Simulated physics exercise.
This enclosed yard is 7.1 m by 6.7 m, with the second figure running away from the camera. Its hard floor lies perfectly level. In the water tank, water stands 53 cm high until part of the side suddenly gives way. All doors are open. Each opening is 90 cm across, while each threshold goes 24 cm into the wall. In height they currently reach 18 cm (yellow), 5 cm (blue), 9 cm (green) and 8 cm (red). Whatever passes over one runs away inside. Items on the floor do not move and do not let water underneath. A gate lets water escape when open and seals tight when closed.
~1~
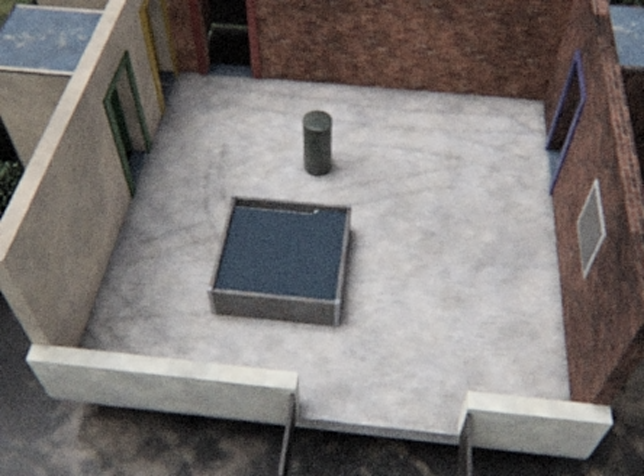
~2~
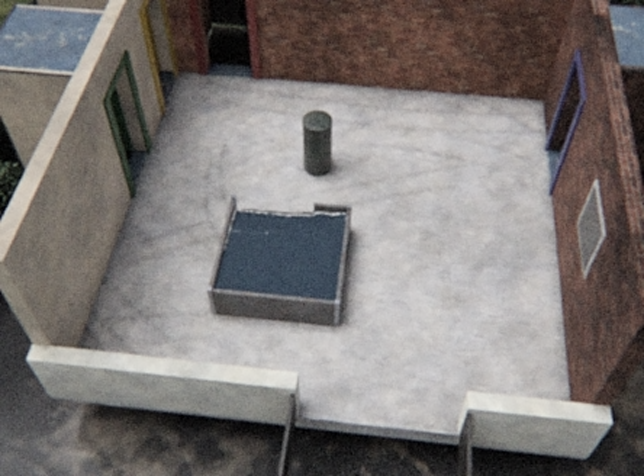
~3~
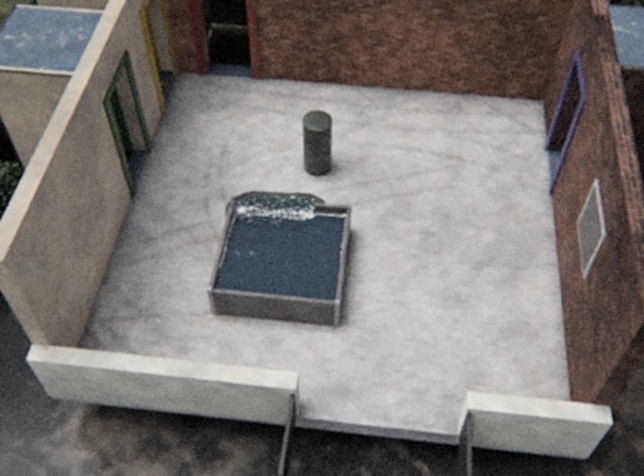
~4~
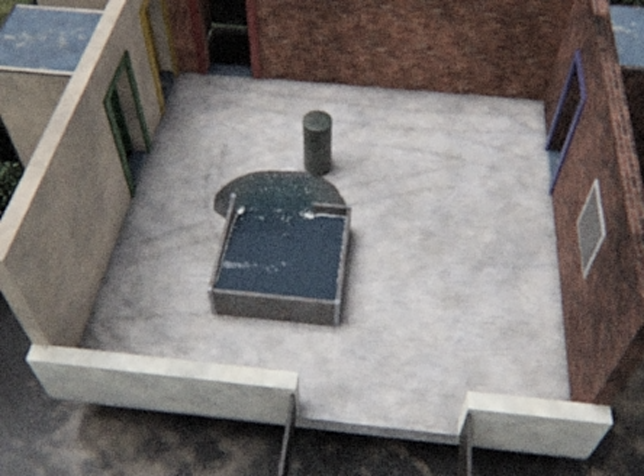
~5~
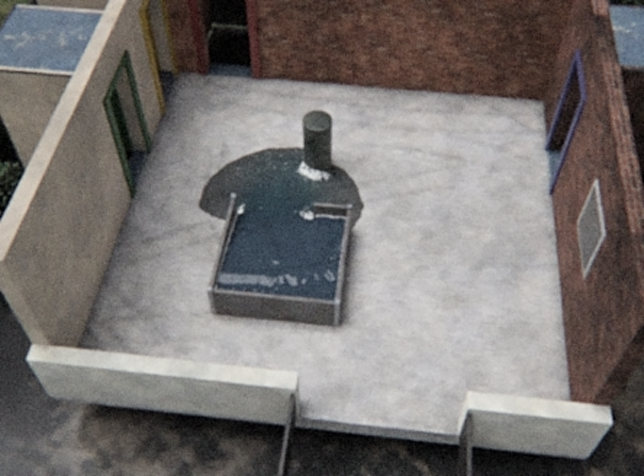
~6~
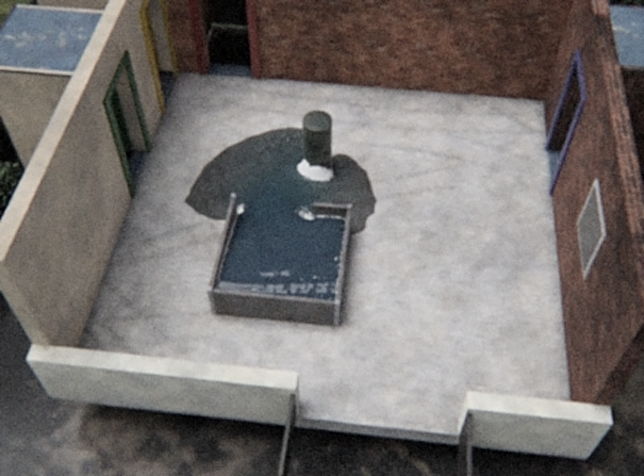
Water pours from the far side of a square tank and spreads around a dark post.
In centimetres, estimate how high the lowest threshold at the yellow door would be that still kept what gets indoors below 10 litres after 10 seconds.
It comes to roughly 18.5 cm.
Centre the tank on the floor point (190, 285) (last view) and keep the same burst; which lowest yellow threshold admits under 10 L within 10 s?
It must be around 17 cm tall.
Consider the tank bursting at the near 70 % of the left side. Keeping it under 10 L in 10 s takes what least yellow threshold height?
Near 6.5 cm.
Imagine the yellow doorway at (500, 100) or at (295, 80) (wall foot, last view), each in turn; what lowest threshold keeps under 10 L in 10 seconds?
5.5 and 17 cm.
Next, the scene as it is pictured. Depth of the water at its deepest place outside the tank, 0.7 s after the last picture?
Up to some 30 centimetres, I'd say.
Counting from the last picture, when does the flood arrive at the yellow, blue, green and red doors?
Yellow at 1.3 seconds, blue at 2.8 seconds, green at 1.3 seconds, red at 1.0 seconds.
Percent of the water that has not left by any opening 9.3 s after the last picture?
Around 92 in a hundred parts remain.
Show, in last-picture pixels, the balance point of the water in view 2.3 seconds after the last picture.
The balance point sits at roughly (279, 171).
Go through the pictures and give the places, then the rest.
The first frame shows still water, 53 cm deep, in the water tank at (283, 250); the yellow door at (161, 52) is dry.
In the second frame, the front is at a hidden place, 0.2 m from the gap on the far side; 0.2 m2 of floor is wet, 53 cm left at the back.
In the third frame, water pours out on the far side and has run 0.7 m, to (286, 196); about 9 cm deep outside, 53 cm at the back.
In the fourth frame, the gap is on the far side, the front 1.1 m out at (273, 174); the back of the water tank holds 53 cm.
In the fifth frame, water pours out on the far side and has run 1.7 m, to (291, 151); about 6 cm deep outside, 49 cm at the back.
In the sixth frame, the front is at (285, 131), 2.2 m from the gap on the far side; 3.9 m2 of floor is wet, 44 cm left at the back; the yellow door at (161, 52), 3.9 m from the gap, is still 2.0 m from the nearest water.
Then, 0.7 s after the last picture water covers 20 % of the floor, deepest (30 cm) near (306, 180); it has not reached the yellow door.
Then, 2.3 s after the last picture water covers 40 % of the floor, deepest (29 cm) near (178, 72); 21 cm at the yellow door, 3 litres in over its 18 cm threshold.
Then, 9.3 s after the last picture water covers 80 % of the floor, deepest (6 cm) near (117, 380); 6 cm at the yellow door, 11 litres in over its 18 cm threshold.
At the yellow door as built, the water peaked near 23 cm, 2.5 s after the last picture.
Run again over the same 10 s with other heights there, 15 litres in over 16.5 cm, 3 litres over 22.5 cm. The limit of 10 litres is kept from about 18.5 cm up.
